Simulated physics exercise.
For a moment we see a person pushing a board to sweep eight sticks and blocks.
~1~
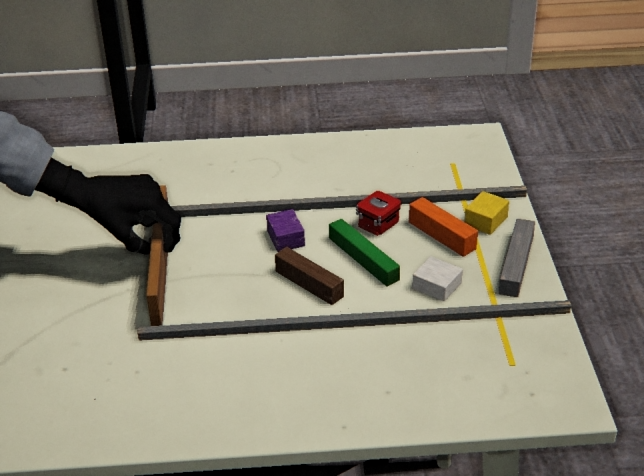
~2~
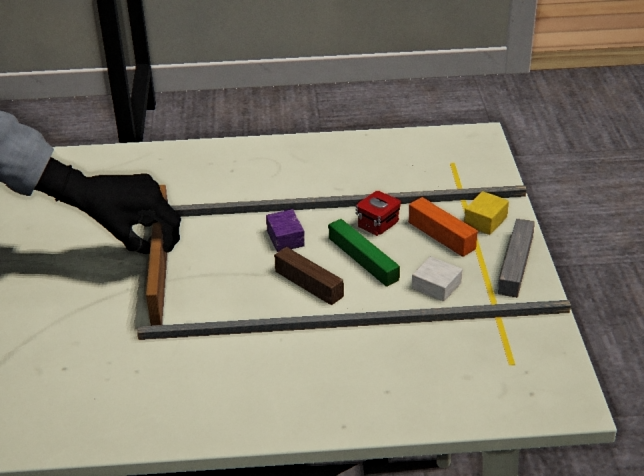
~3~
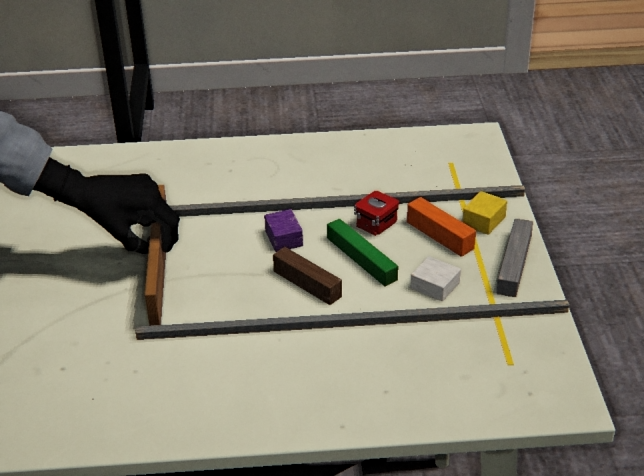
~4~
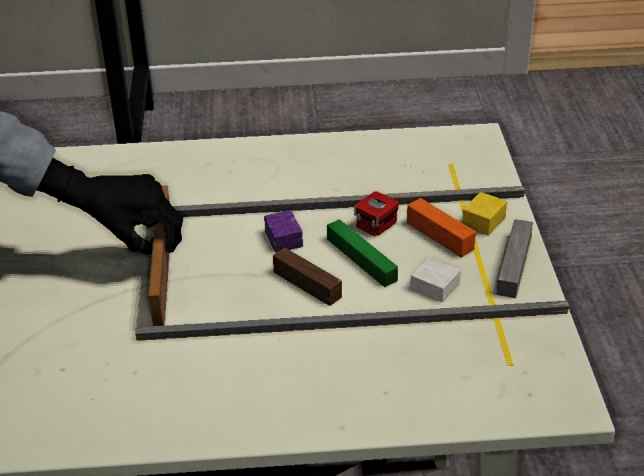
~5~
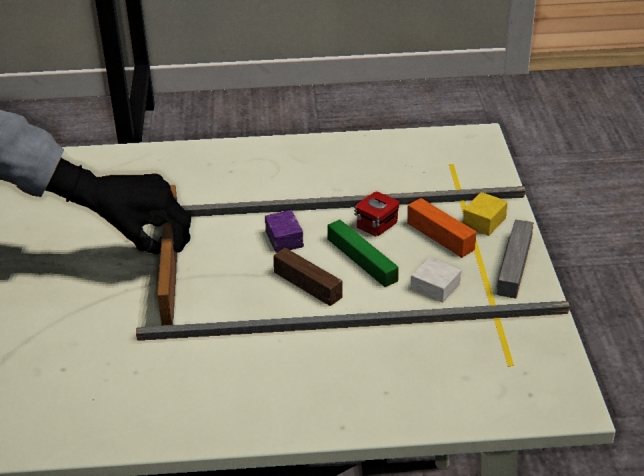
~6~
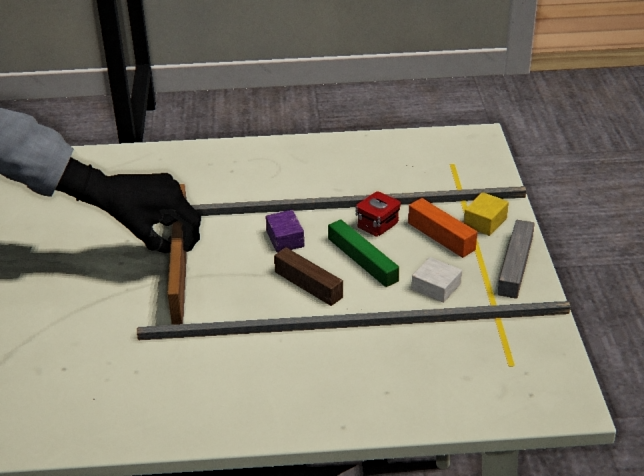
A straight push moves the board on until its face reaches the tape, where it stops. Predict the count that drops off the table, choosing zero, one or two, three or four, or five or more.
I expect only one or a pair of them will drop off.
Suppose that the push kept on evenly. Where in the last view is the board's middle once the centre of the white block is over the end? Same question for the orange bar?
Around (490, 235) first and around (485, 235) second.
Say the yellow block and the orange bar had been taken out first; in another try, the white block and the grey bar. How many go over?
Falls come to 1 the first time and 1 the other time.
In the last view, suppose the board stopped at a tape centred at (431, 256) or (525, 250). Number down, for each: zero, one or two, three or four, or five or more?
Counts, in turn - none at all; five or over.
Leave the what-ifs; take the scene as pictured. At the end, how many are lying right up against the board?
3.
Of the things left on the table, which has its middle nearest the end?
That is the orange bar.
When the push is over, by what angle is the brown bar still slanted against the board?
I'd put it at about 0°.
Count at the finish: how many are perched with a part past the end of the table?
That would be 2.
A little later, none off yet; grey bar at rest near (517, 258); yellow block at rest near (486, 214); orange bar at rest near (442, 227).
Next, none off yet; grey bar at rest near (517, 258); yellow block at rest near (486, 214); orange bar shifted a little near (454, 229).
When it is over, the number that fall off is one or two; down, yellow block and grey bar.
